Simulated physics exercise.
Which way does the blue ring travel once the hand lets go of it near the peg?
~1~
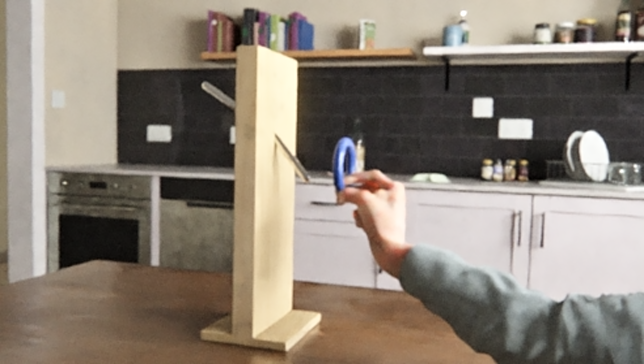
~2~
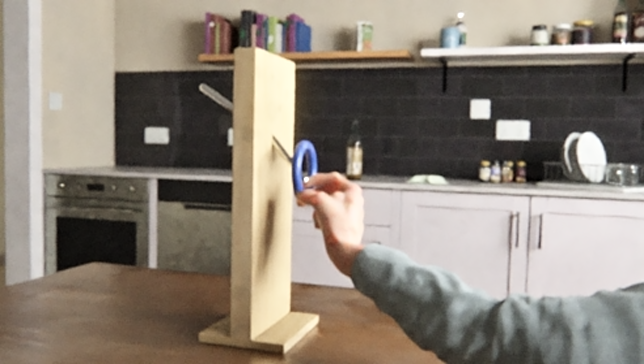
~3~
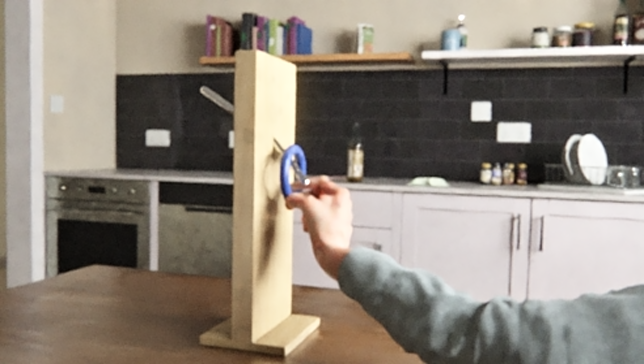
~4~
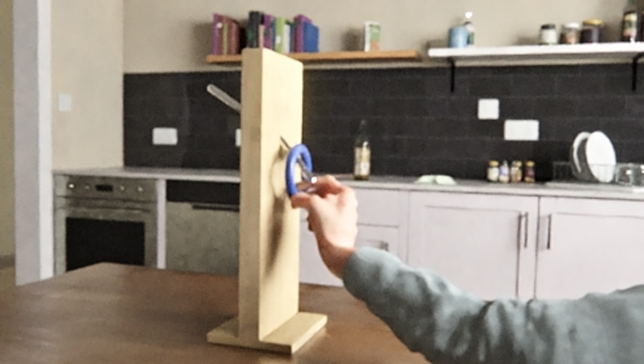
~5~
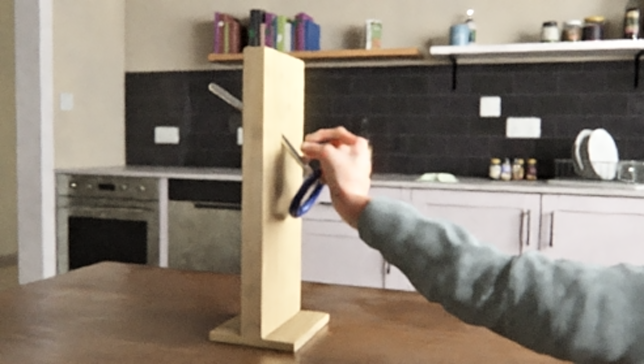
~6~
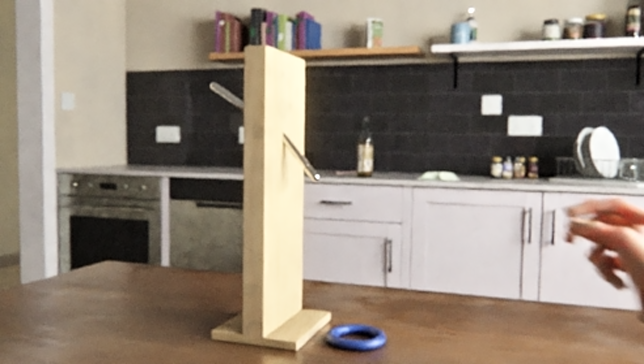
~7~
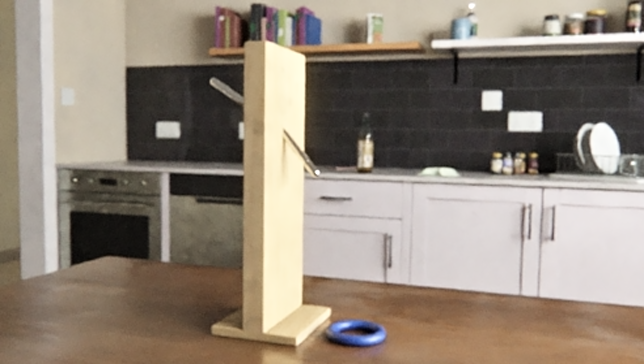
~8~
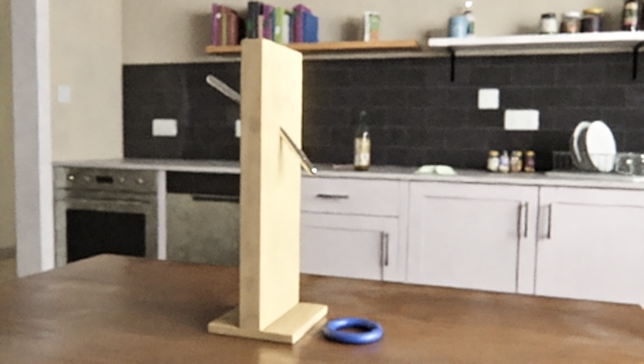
The blue ring moves down, ending up flat on the table beside the base of the wooden stand.
